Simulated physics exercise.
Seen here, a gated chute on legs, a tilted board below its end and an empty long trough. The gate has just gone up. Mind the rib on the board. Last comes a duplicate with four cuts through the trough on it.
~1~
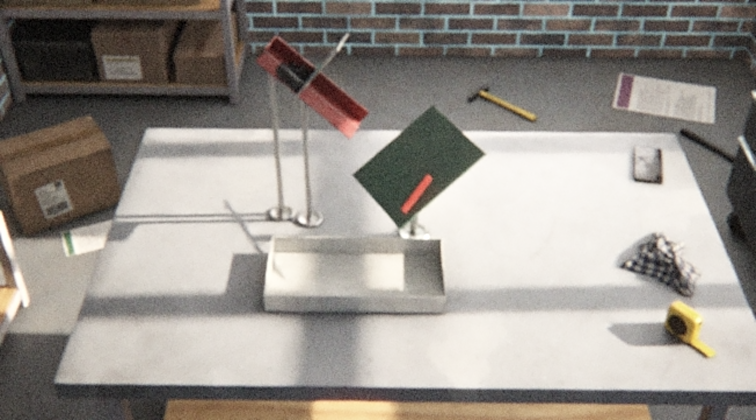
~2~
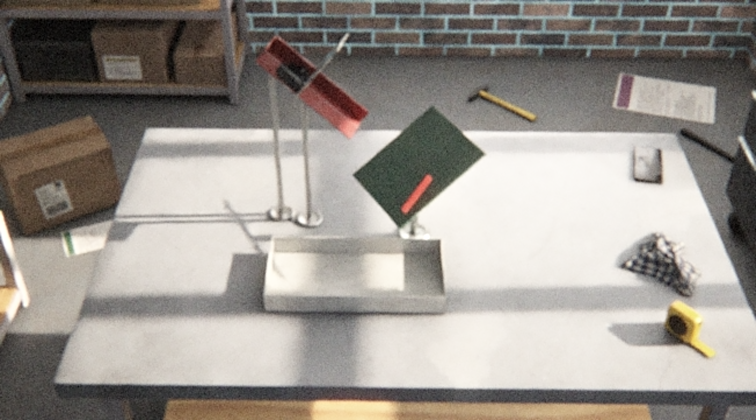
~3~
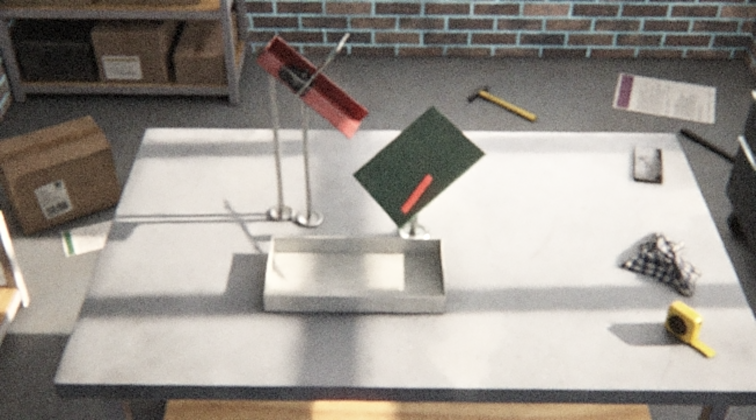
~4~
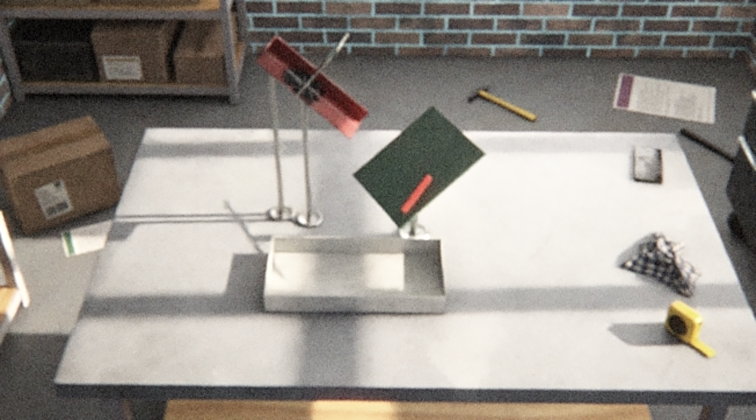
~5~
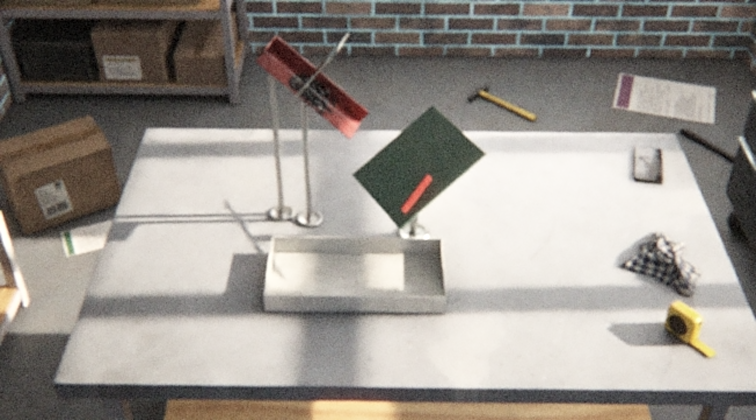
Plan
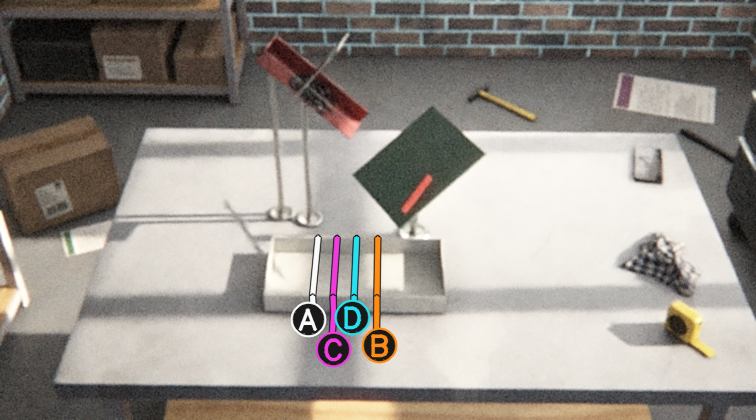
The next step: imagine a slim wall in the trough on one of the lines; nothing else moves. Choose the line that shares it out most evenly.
Go for D.
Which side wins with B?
The left side.
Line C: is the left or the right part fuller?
Right.
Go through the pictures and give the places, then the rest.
The first frame shows load behind the gate at (293, 76), black beans; lip of the chute at (355, 131), sloping fairly steeply.
The second frame shows middle of the board at (416, 164), tilted fairly steeply; middle of its low edge at (374, 201); of its high edge at (459, 128).
The third frame shows front corners of the trough at (264, 295) and (446, 297), empty; front of the load at (314, 84).
The fourth frame shows middle of the load at (303, 85); its front at (321, 96), about a quarter of the way to the lip; rib from (428, 174) to (401, 209).
The fifth frame shows middle of the load at (311, 93); its front at (334, 106), about half of the way to the lip.
On the marked copy, line A crosses the front rim at (312, 295); line B crosses the front rim at (376, 296); line C crosses the front rim at (333, 296); line D crosses the front rim at (354, 296).
With A, of what is caught, none on the left of the divider, all on the right.
With B, of what is caught, nearly all on the left of the divider, a small part on the right.
With C, of what is caught, a small part on the left of the divider, nearly all on the right.
With D, of what is caught, about a third on the left of the divider, about two thirds on the right.
